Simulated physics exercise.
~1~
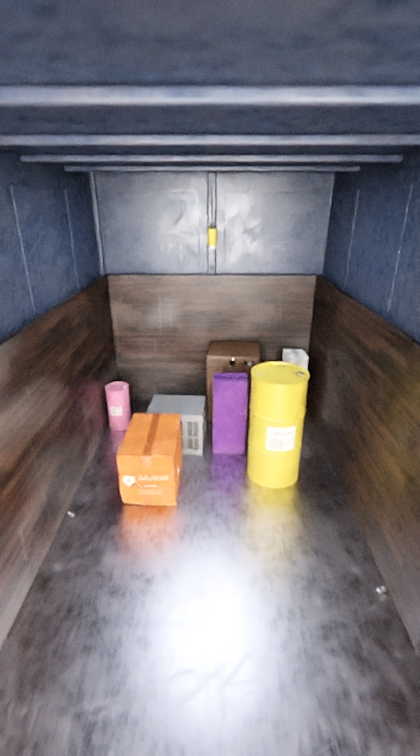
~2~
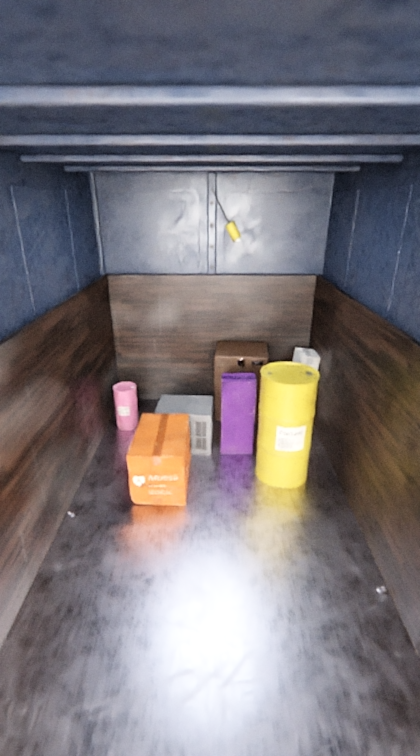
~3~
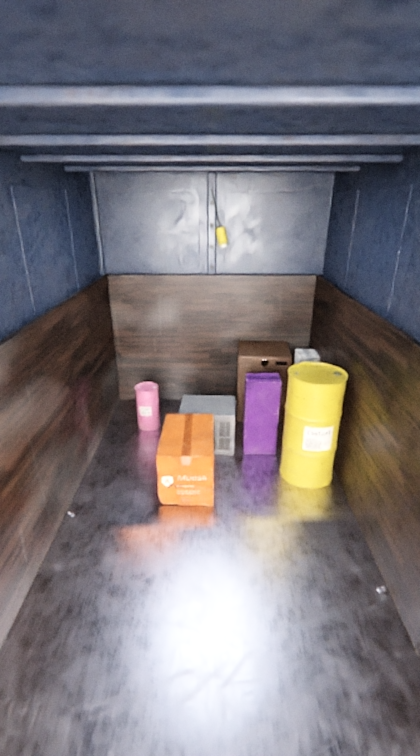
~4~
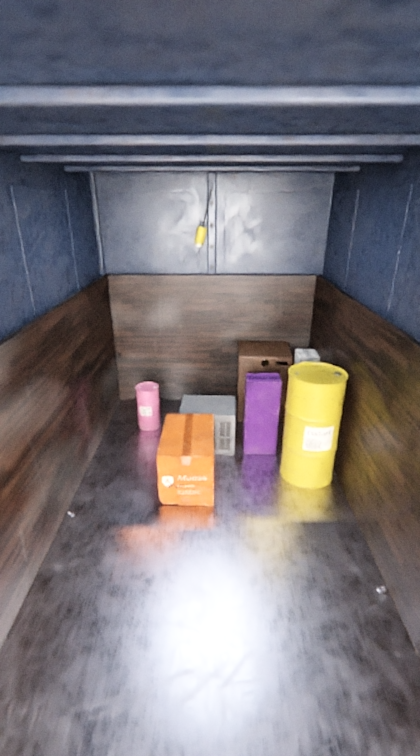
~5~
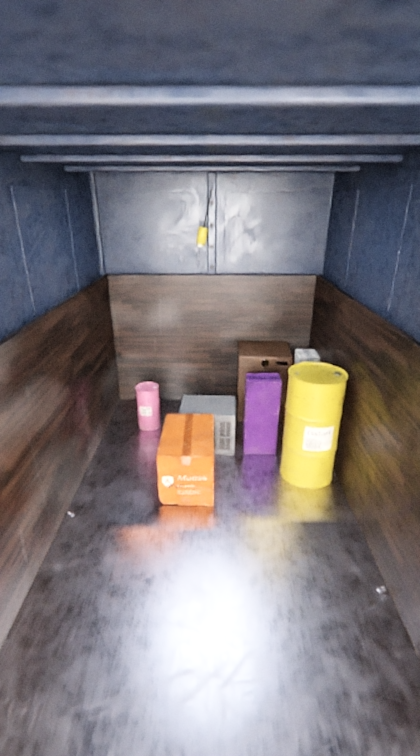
Yellow drum, boxes and pink canister sliding right across a cargo hold floor, then resting upright as a yellow lamp swings.
